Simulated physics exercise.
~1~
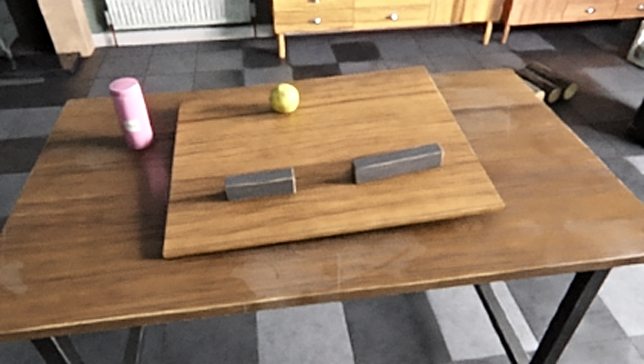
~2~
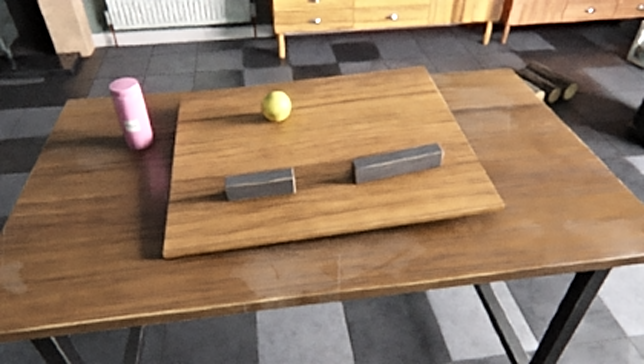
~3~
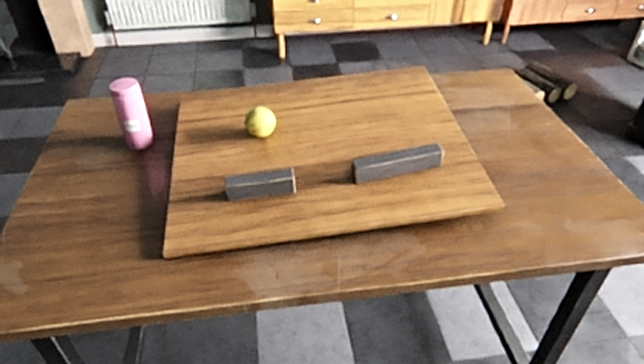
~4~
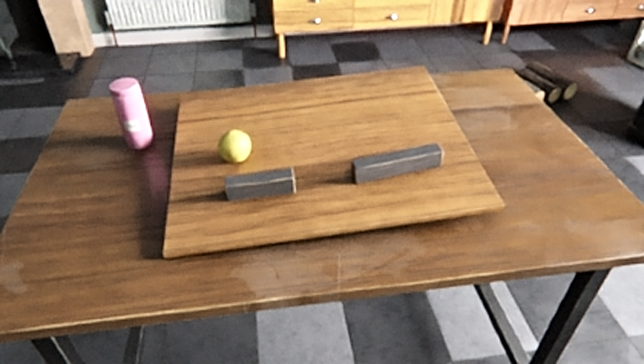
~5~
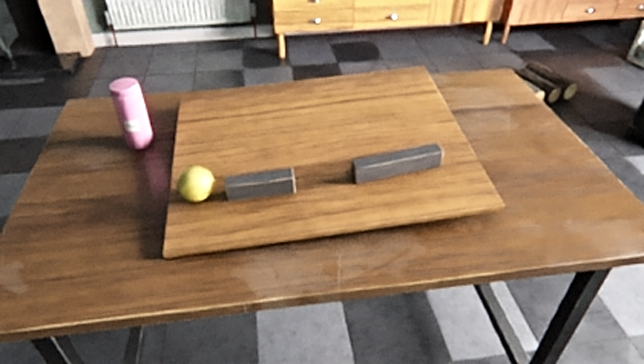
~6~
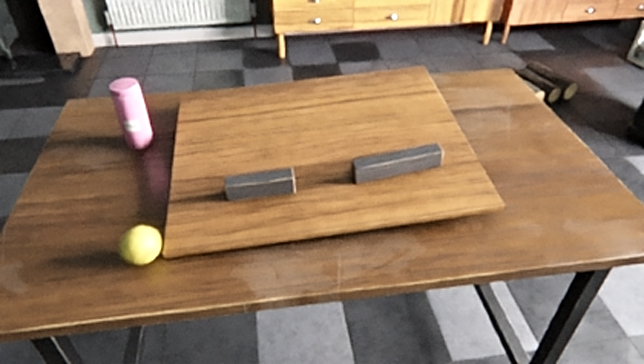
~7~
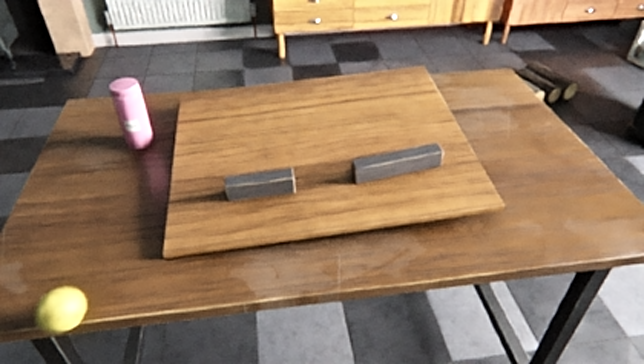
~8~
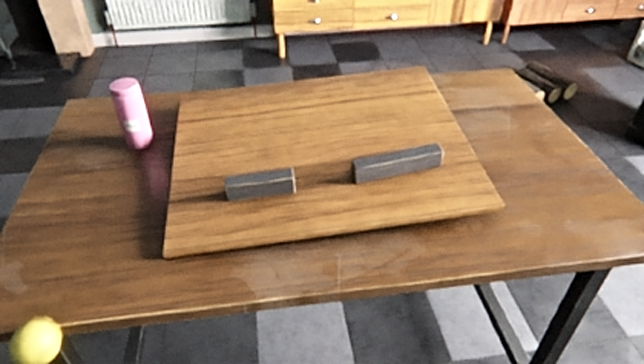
Tilted wooden board on a table with a yellow ball rolling down past a block and off its left edge, leaving the tabletop.
